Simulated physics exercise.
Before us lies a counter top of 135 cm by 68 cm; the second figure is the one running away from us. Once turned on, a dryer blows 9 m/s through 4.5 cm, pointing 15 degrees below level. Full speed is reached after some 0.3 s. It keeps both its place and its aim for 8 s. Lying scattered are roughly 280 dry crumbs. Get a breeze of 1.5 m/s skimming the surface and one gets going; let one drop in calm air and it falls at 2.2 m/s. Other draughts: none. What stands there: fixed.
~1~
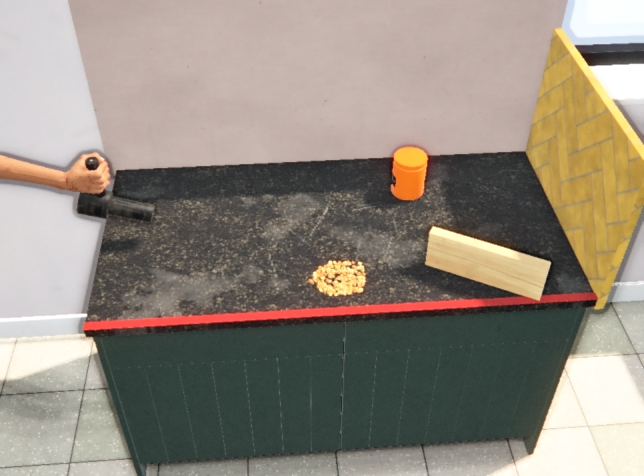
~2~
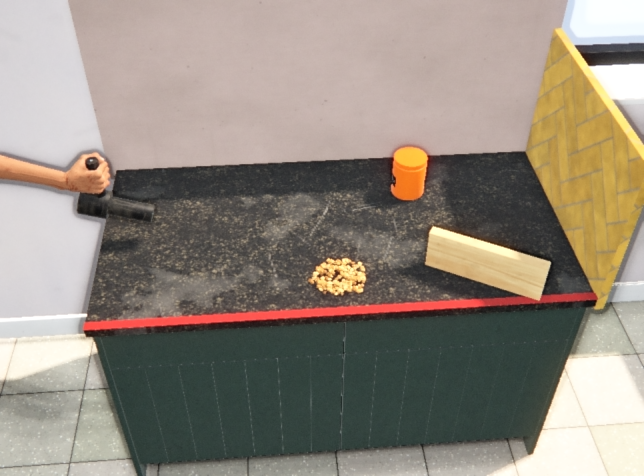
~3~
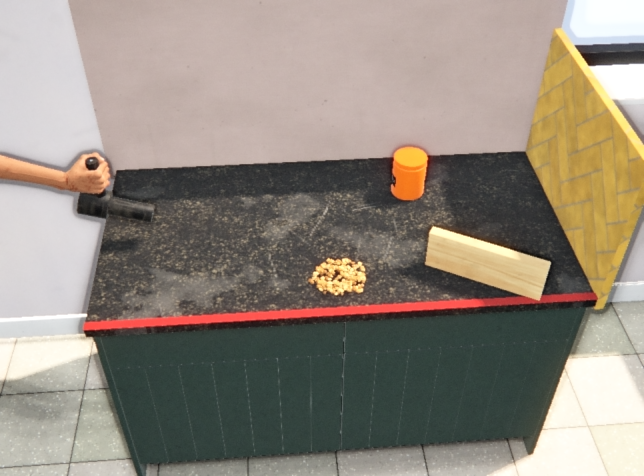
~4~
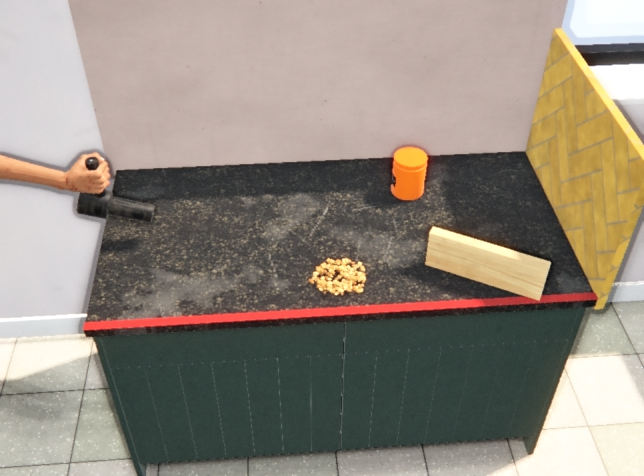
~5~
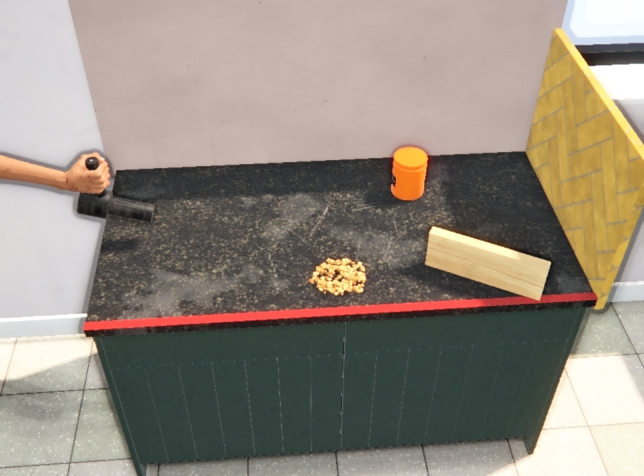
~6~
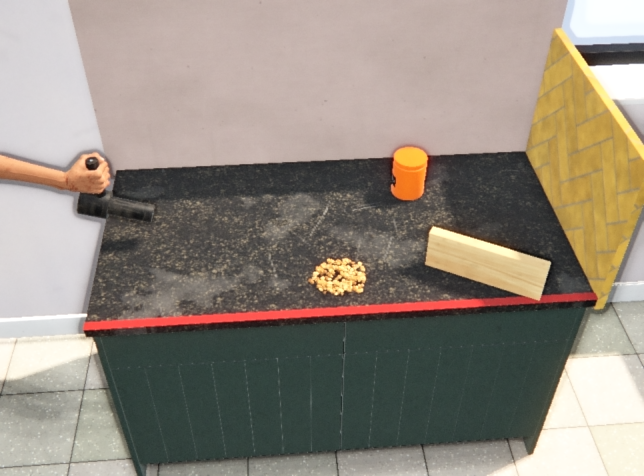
A hand holds a black dryer still beside unmoving crumbs on a dark counter top.
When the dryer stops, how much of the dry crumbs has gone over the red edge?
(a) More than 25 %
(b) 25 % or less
Option a: More than 25 %.
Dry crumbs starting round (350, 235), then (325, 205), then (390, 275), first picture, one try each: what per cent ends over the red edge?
20 %, 0 %, 70 %.
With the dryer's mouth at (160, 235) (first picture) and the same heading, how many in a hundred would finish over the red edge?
Around 90 per cent would end up there.
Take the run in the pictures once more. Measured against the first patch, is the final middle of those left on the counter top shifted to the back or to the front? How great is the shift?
It has moved to the near edge by around 10 cm.
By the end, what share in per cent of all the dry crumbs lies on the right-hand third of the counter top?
I'd estimate around 15 per cent.
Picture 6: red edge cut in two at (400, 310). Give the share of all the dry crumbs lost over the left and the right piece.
I'd guess near 25 percent left and close to 50 percent right.
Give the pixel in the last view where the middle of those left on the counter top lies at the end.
Their middle sits at about (485, 293) in the last picture.
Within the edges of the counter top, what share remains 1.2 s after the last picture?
Estimate: Around 30 percent.
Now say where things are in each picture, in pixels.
The middle of the dry crumbs is near (340, 279), none has stirred yet and the mouth of the dryer is at (153, 214), in the first frame.
The middle of the dry crumbs is near (340, 278), none has stirred yet and the red edge is centred on (346, 315), in the second frame.
The middle of the dry crumbs is near (340, 278), none has stirred yet, the top of a board is at (489, 247) and the top of a jar is at (411, 157), in the third frame.
The middle of the dry crumbs is near (340, 278) and none has stirred yet, in the fourth frame.
The middle of the dry crumbs is near (340, 278) and none has stirred yet, in the fifth frame.
The middle of the dry crumbs is near (340, 278) and none has stirred yet, in the sixth frame.
Then, 1.2 s after the last picture, 73 % are over the red edge; the middle of those still in play is near (483, 293); 81 % have settled or left.
Then, 2.2 s after the last picture, 75 % are over the red edge; the middle of those still in play is near (485, 293); 85 % have settled or left.
Then, 4.1 s after the last picture, 76 % are over the red edge; the middle of those still in play is near (485, 293); 88 % have settled or left.
Then, 7.7 s after the last picture, at the end, 78 % are over the red edge; the middle of those still in play is near (485, 293).
